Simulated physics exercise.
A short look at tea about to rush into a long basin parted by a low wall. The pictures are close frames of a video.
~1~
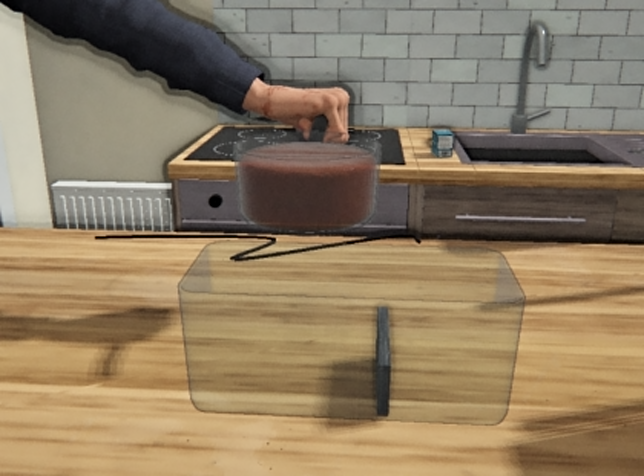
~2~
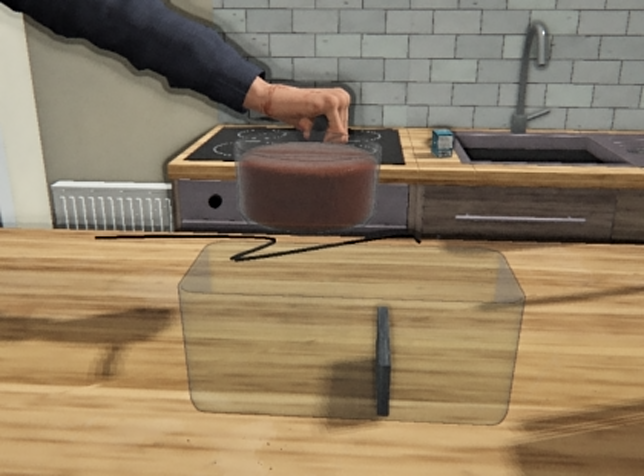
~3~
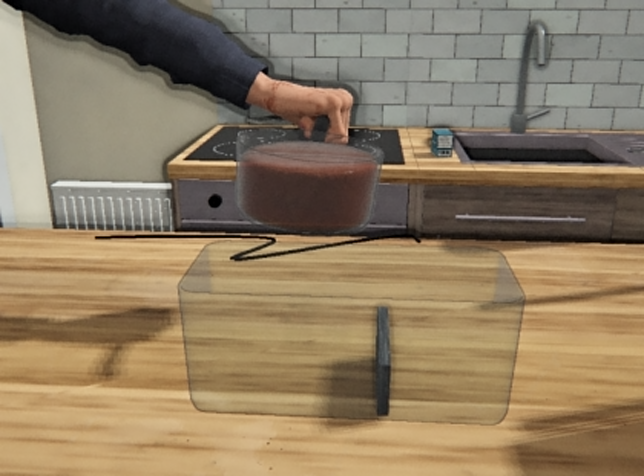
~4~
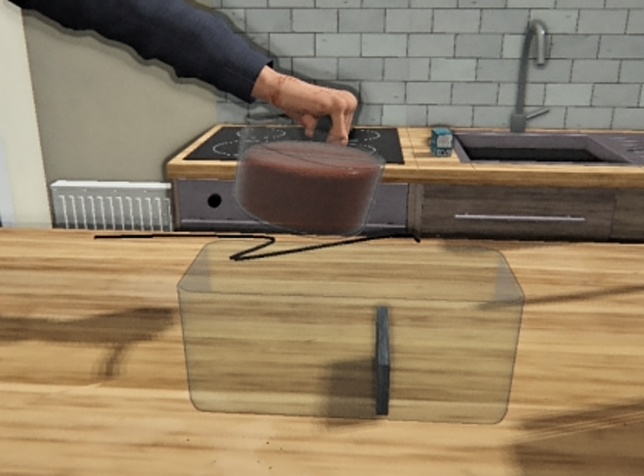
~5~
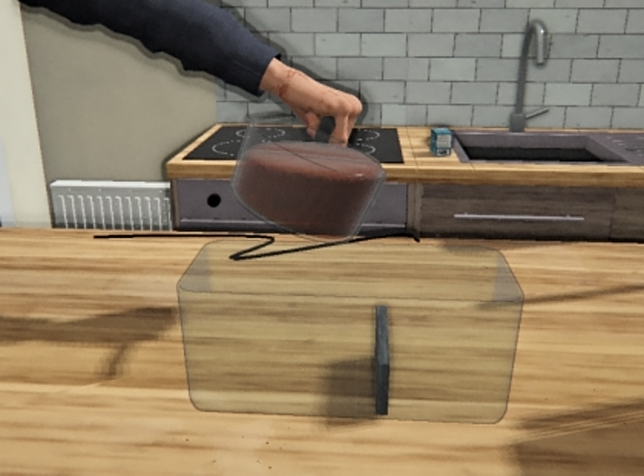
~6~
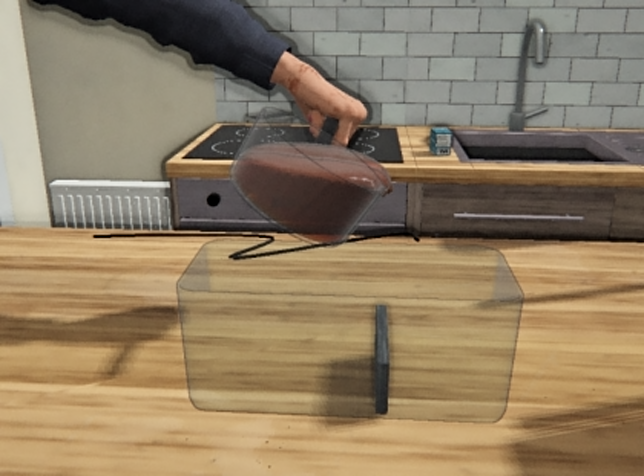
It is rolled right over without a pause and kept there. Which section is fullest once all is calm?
The right part.
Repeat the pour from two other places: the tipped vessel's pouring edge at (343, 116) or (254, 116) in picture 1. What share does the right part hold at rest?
Roughly 50 per cent, and 5 per cent.
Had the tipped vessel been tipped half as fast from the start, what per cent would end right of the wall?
Near 90 %.
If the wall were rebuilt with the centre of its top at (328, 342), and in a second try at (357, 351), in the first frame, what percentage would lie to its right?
The first gives 95 %, the second 85 %.
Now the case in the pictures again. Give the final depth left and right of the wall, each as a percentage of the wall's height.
Left about 10, right about 70.
A moment on, the tilt is 92° and 29 per cent is still to pour, 0 is left of the wall and 44 right of it.
Next, the tilt is 97° and 8 per cent is still to pour, 9 is left of the wall and 76 right of it.
Then the tilt is 97° and 2 per cent is still to pour, 16 is left of the wall and 80 right of it.
Later the tilt is 97° and 1 per cent is still to pour, 18 is left of the wall and 79 right of it.
At rest 20 per cent lies left of the wall, 79 right of it and 1 outside.
